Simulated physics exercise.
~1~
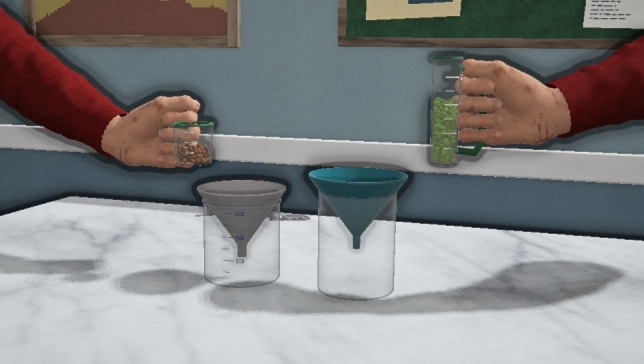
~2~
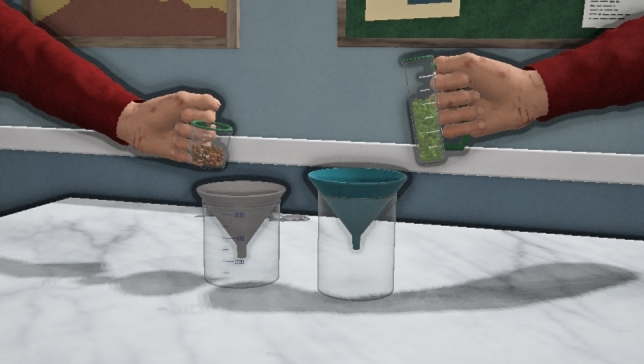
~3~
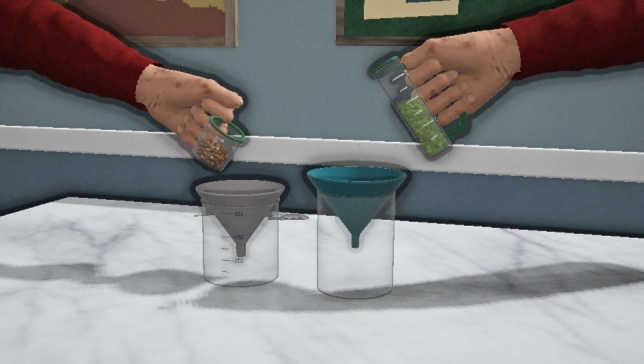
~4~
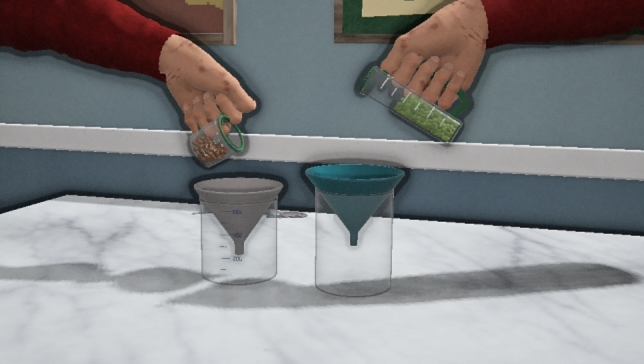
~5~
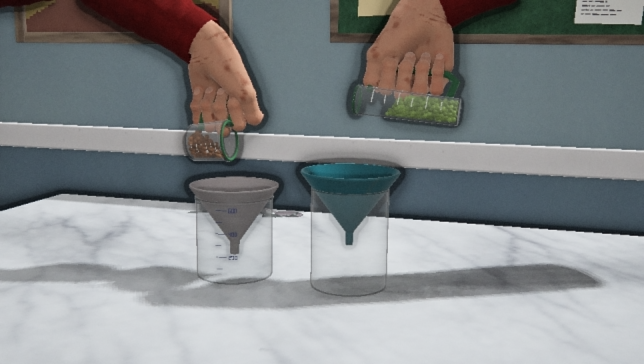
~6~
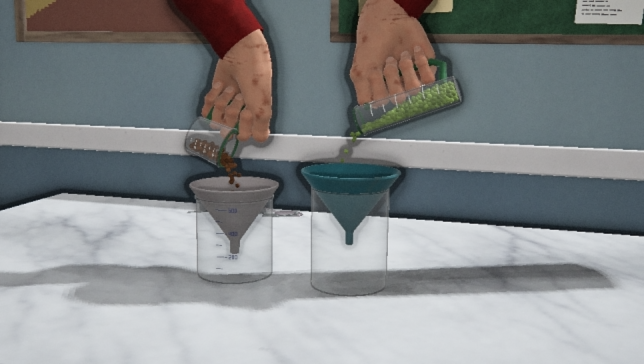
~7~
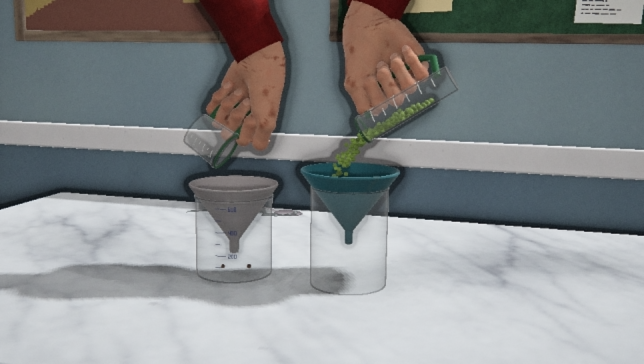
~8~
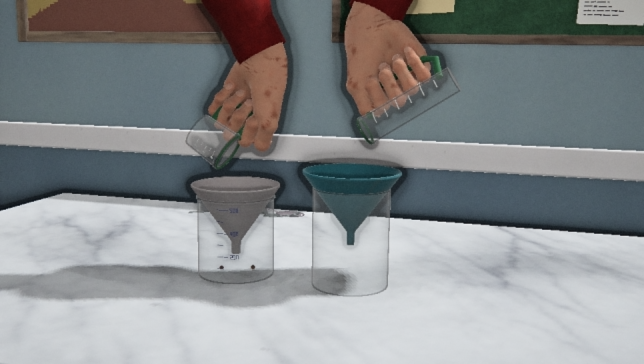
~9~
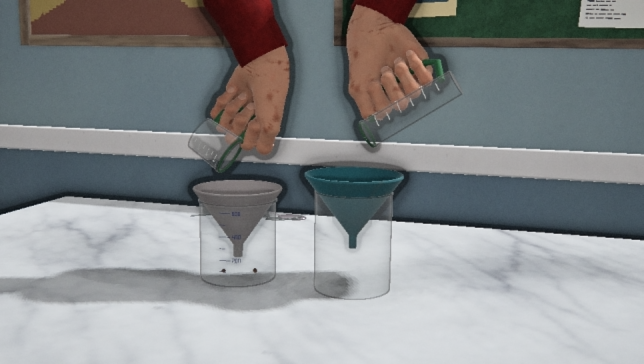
Two hands tip a small cup of brown bits and a taller cup of green bits over a gray funnel and a teal funnel, emptying both; a few dark bits drop into the left jar, while the right jar stays empty, its green bits held in the funnel.
